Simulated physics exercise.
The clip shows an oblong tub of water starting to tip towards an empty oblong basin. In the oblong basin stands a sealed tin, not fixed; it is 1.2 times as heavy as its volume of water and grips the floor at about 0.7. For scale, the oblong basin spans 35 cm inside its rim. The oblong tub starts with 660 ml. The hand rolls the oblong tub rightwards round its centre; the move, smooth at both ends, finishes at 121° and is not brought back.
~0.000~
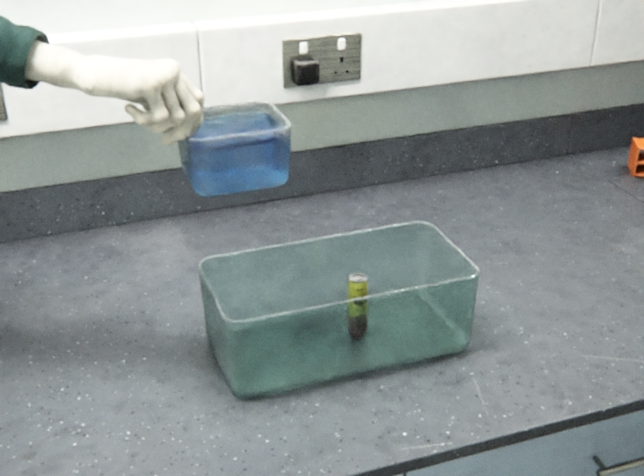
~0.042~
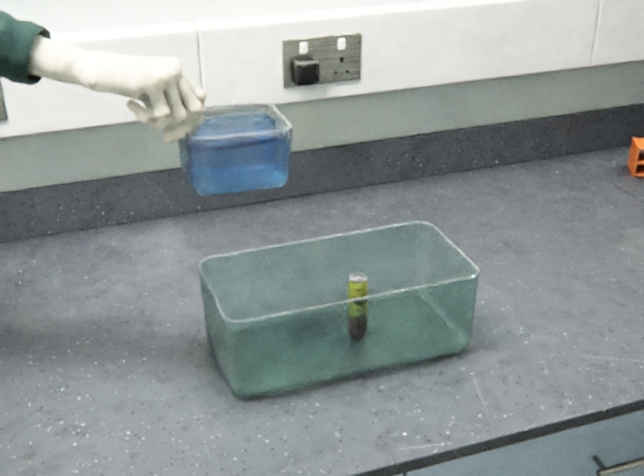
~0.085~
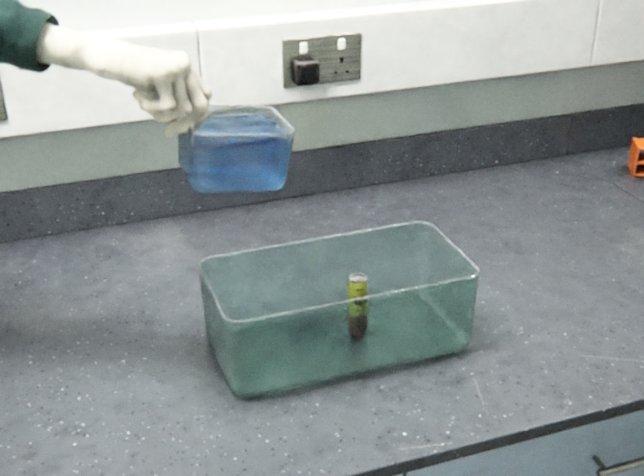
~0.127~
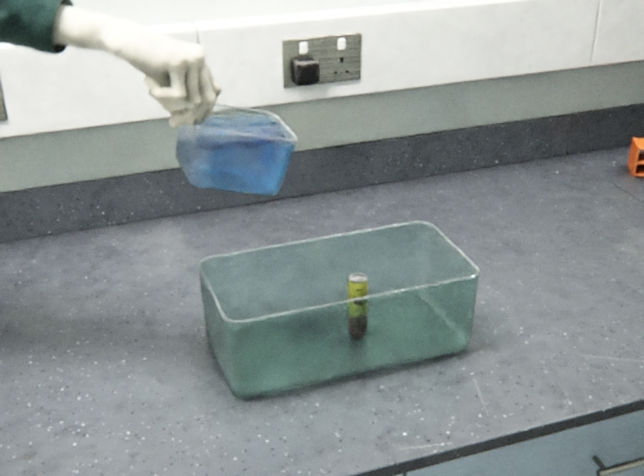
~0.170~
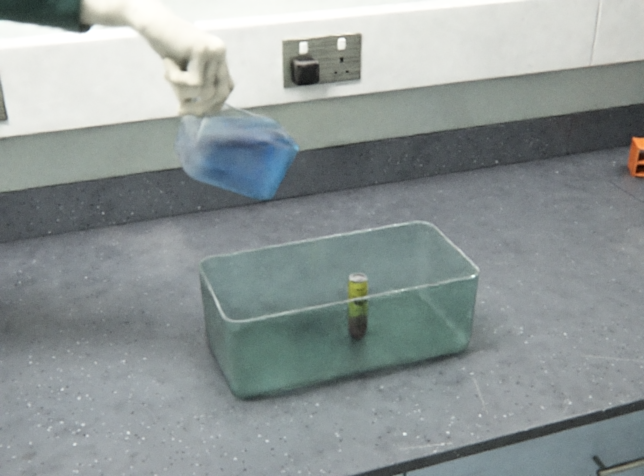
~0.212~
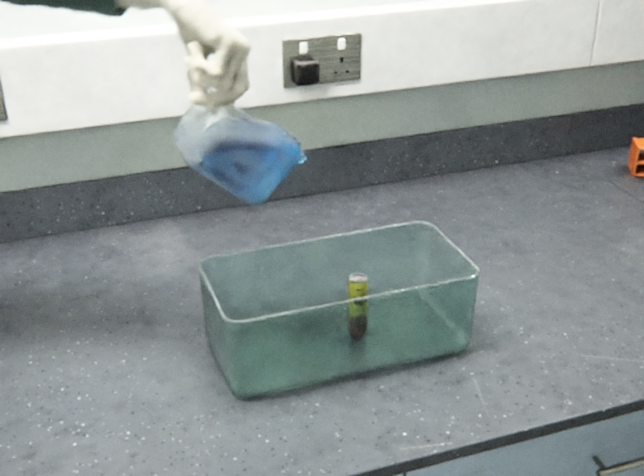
In the video, a gloved hand holds a clear tub of blue liquid above a larger oblong basin with a small yellow-green cylinder in view, then rolls the tub steadily rightwards until it is steeply tilted.
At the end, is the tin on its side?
It falls.
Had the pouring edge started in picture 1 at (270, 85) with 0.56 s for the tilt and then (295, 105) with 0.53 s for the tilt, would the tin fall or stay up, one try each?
First it topples; then it topples.
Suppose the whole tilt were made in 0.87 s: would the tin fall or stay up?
The tin goes over.
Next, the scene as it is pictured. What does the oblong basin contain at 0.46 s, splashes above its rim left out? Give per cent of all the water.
About 32 per cent.
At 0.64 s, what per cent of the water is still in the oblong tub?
Near 0 in a hundred.
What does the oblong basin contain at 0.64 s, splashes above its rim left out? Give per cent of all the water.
About 92 per cent.
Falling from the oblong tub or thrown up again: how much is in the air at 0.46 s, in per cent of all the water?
Near 56 in a hundred.
After 0.46 s the tilt is 115° and 11 per cent is still to pour; the tin stands where it began.
After 0.64 s the tilt is 121° and 0 per cent is still to pour; the tin leans 18°.
After 0.83 s the tilt is 121° and 0 per cent is still to pour; the tin lies on its side.
After 1.04 s the tilt is 121° and 0 per cent is still to pour; the tin lies on its side.
In the end the tin lies on its side.
